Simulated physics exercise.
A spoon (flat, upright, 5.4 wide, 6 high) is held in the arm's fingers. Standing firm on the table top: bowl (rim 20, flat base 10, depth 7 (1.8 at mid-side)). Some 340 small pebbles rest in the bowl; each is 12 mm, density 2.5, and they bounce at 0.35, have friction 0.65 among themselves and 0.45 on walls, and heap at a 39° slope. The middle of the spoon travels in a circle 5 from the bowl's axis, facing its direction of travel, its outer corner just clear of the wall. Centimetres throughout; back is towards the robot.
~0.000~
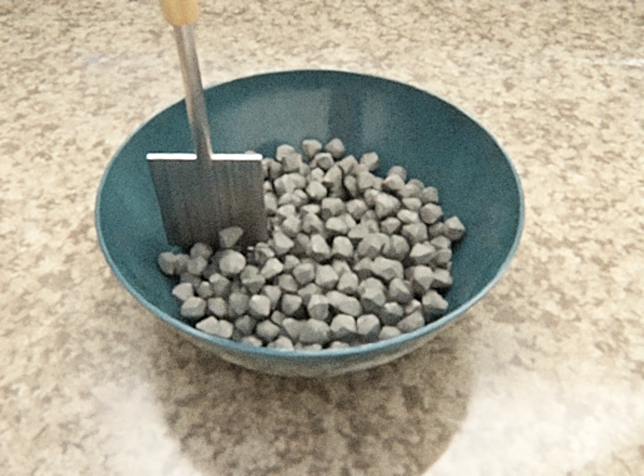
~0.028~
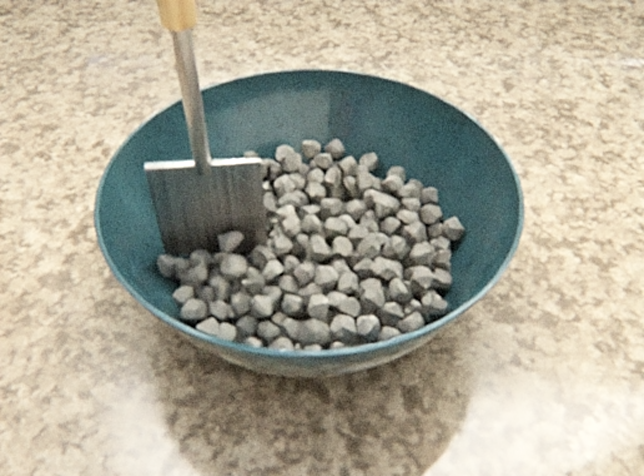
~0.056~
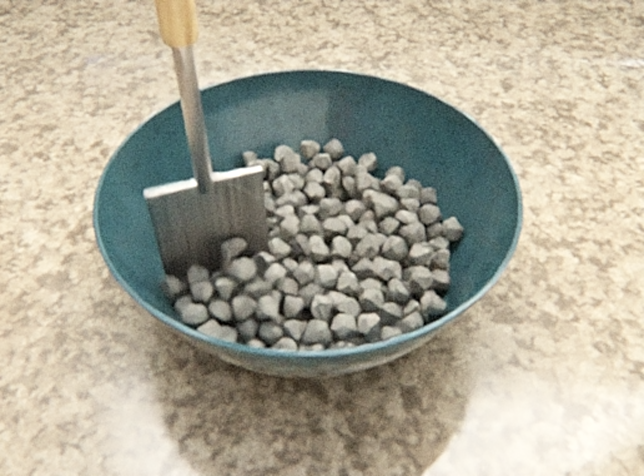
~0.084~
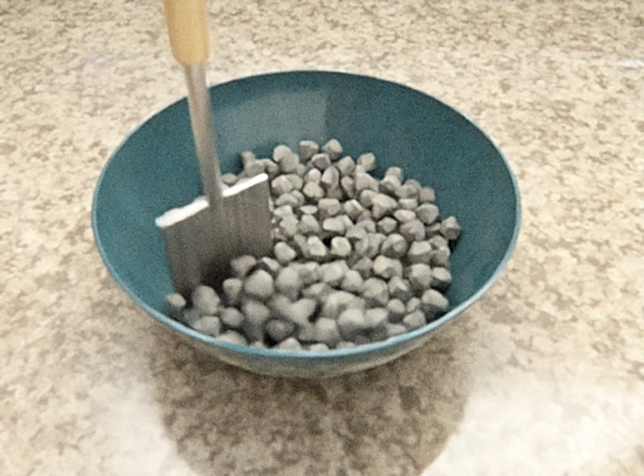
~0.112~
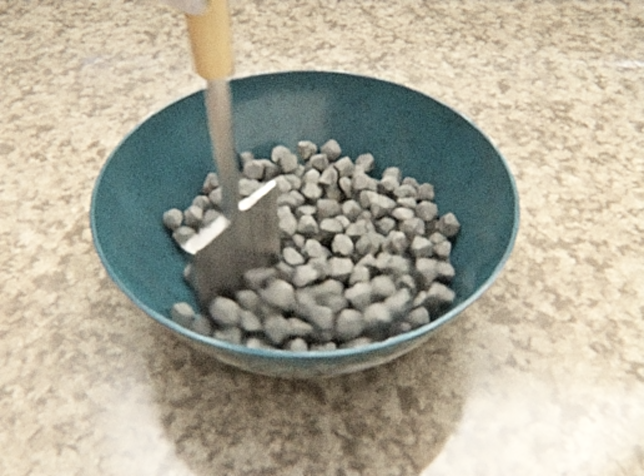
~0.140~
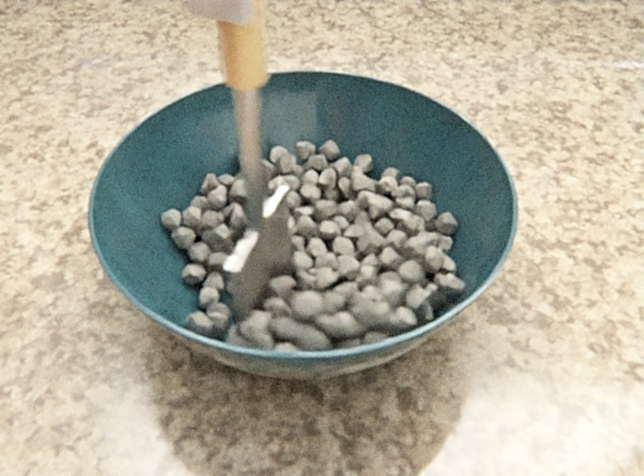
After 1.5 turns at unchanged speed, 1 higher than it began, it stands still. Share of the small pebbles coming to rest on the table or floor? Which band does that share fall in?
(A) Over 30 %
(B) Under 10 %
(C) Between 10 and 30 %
Option C: Between 10 and 30 %.
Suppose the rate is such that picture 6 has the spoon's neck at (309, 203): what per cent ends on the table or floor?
Roughly 30 percent of it.
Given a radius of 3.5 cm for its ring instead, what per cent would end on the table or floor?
It would be close to 10 per cent then.
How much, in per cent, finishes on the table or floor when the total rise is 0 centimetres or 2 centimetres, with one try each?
I'd reckon around 15 and 10 per cent.
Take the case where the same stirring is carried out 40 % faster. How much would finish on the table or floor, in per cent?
About 30 percent, I'd say.
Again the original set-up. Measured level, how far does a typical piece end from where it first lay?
Roughly 8 cm, measured level.
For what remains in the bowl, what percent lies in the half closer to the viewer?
Some 45 per cent.
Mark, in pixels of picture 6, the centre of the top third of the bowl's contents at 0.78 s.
About (316, 318).
By 0.46 s, 253° round, highest piece 9 above the table; 319 in the bowl, 12 on the table or floor, 7 in flight or on the tool.
By 0.78 s, 77° round, highest piece 9 above the table; 294 in the bowl, 37 on the table or floor, 7 in flight or on the tool.
By 1.14 s, 180° round, highest piece 8 above the table; 276 in the bowl, 62 on the table or floor.
By 1.84 s, 180° round, highest piece 8 above the table; 276 in the bowl, 62 on the table or floor.
Final count, 276 in the bowl, 62 on the table or floor. That is 18 % on the table or floor.
